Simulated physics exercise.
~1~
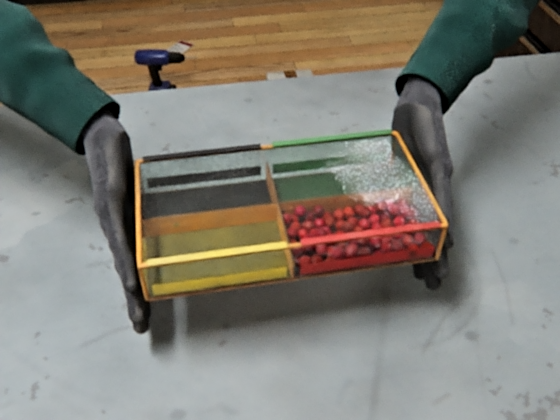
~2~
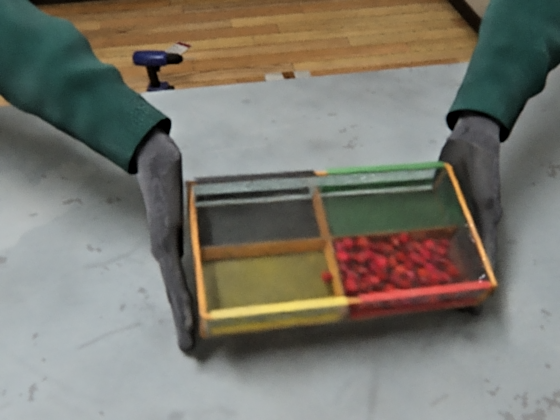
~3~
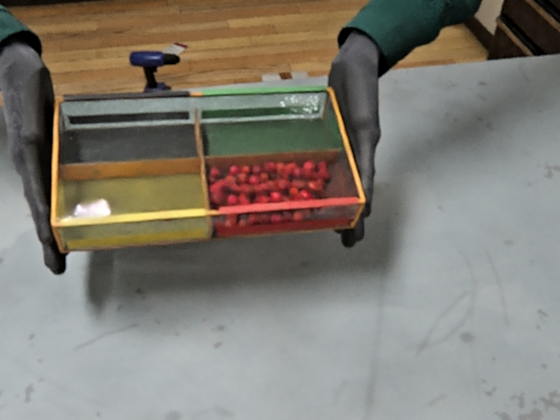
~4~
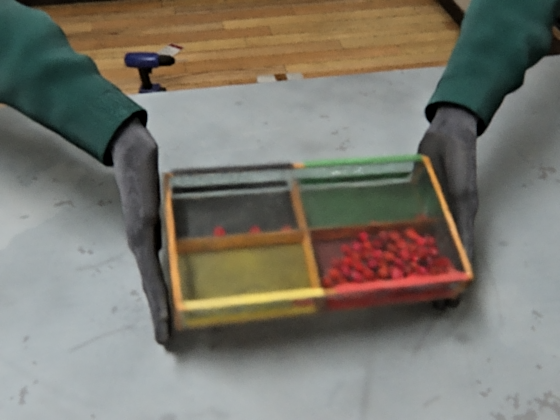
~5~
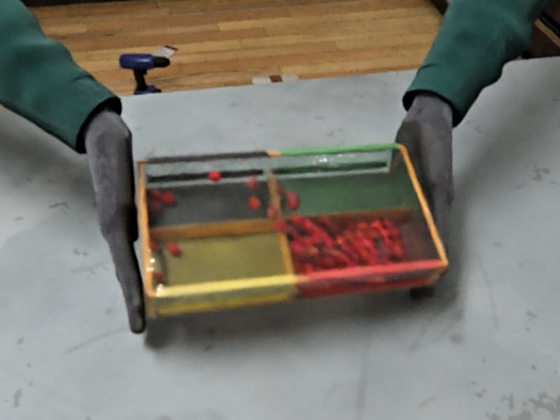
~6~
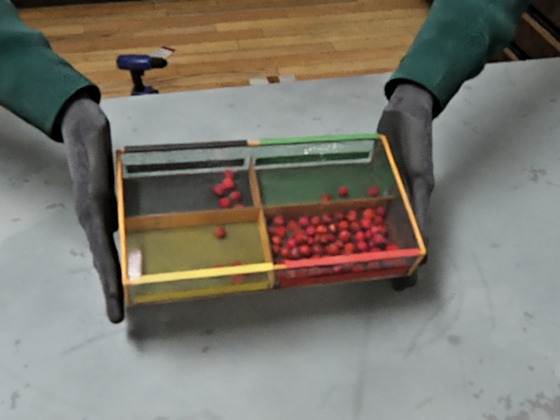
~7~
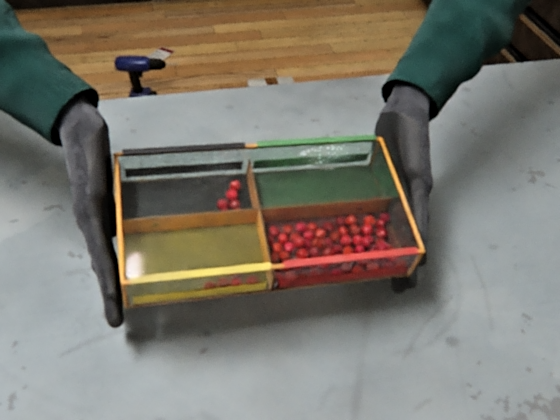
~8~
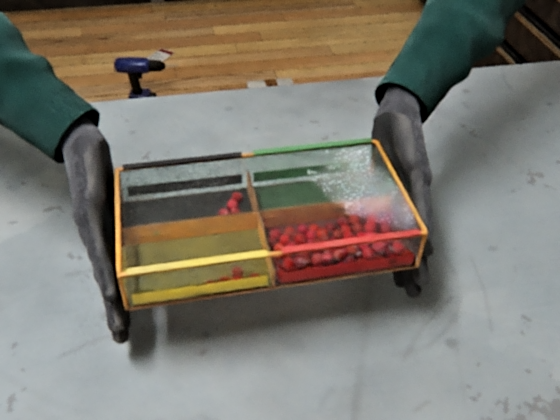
In this clip, two gray hands hold a clear-lidded box of four colored compartments, tilting and shaking it back and forth above a table so a few red berries scatter from the red section, before it levels with most still in red and a few in black and yellow.
